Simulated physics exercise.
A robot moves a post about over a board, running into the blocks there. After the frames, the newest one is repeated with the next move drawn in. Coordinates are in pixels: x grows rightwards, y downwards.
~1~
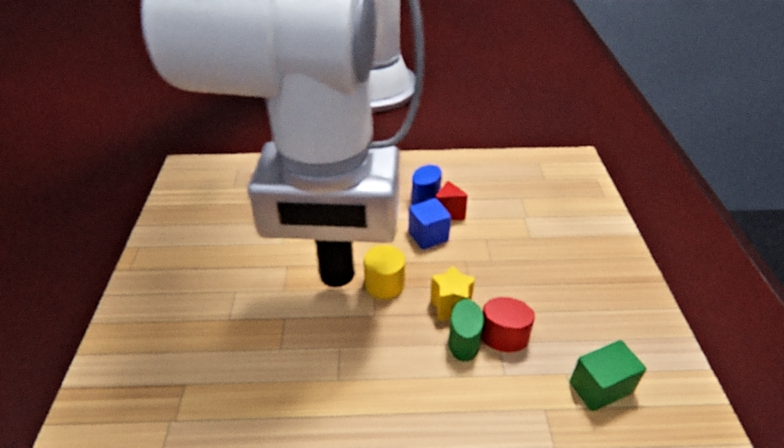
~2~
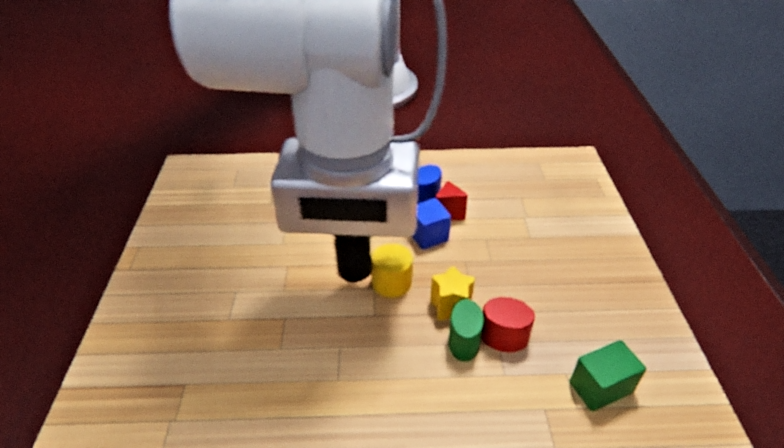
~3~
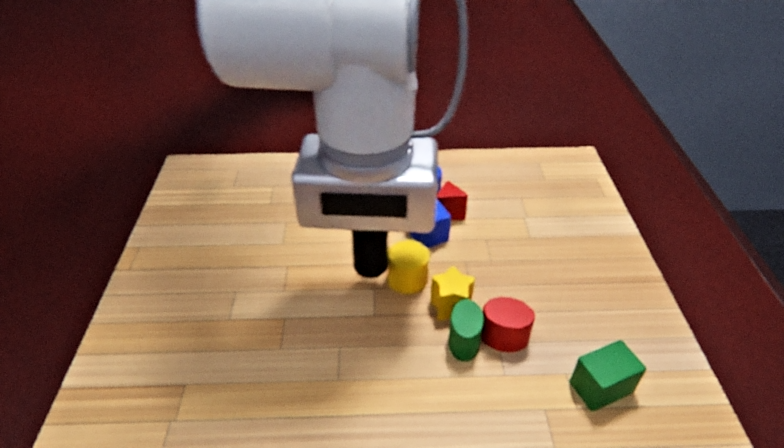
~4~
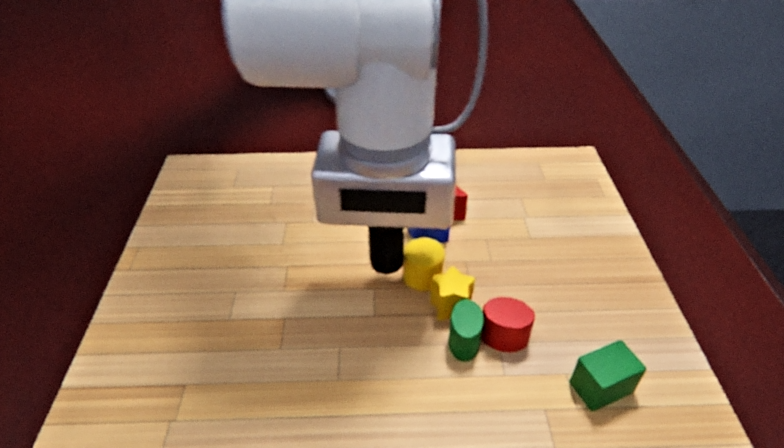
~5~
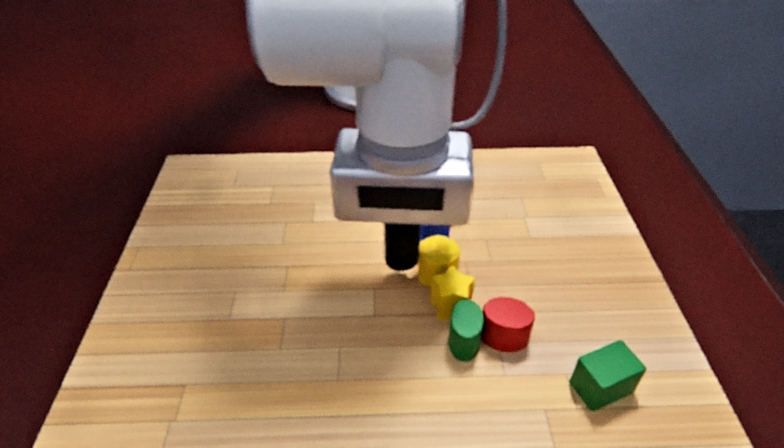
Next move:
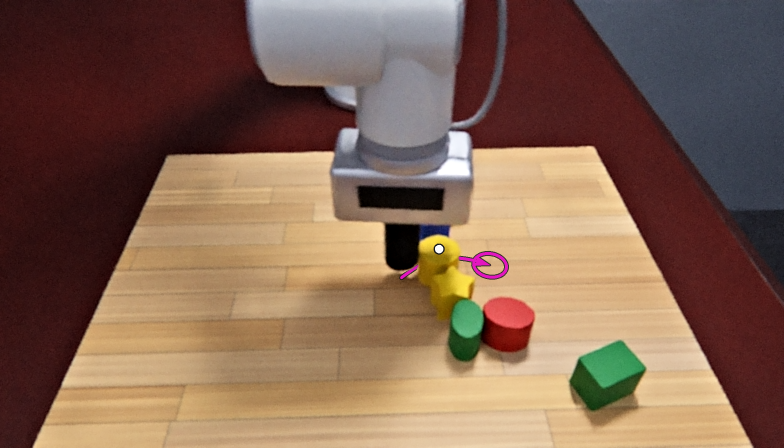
The footage shows a robot arm moving a black post rightward over a wooden board scattered with coloured blocks, pushing the yellow cylinder right until it sits against the yellow star, while the arm increasingly covers the blue and red blocks behind.
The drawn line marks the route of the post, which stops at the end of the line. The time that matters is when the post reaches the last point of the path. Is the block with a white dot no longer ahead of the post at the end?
In short: No.
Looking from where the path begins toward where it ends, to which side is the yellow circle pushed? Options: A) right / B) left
My pick is A.
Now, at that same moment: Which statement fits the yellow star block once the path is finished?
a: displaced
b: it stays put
Option b.
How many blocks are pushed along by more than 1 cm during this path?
Answer: 1.
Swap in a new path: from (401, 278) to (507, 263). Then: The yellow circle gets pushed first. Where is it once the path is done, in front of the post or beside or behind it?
By then it is in front of the post.
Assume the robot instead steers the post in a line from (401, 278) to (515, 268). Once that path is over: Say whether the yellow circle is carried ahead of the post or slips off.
My prediction: In front.
The drawn path runs from (401, 278) over (427, 262) and (458, 258) to (490, 265); the dot is on the yellow circle.
On the path given first. One third of the way, post at (428, 244); yellow circle at (465, 243).
Two thirds of the way, post at (461, 240); yellow circle at (497, 245).
At the end, post at (493, 247); blue square piece not moved; yellow circle at (529, 255); yellow star block not moved.
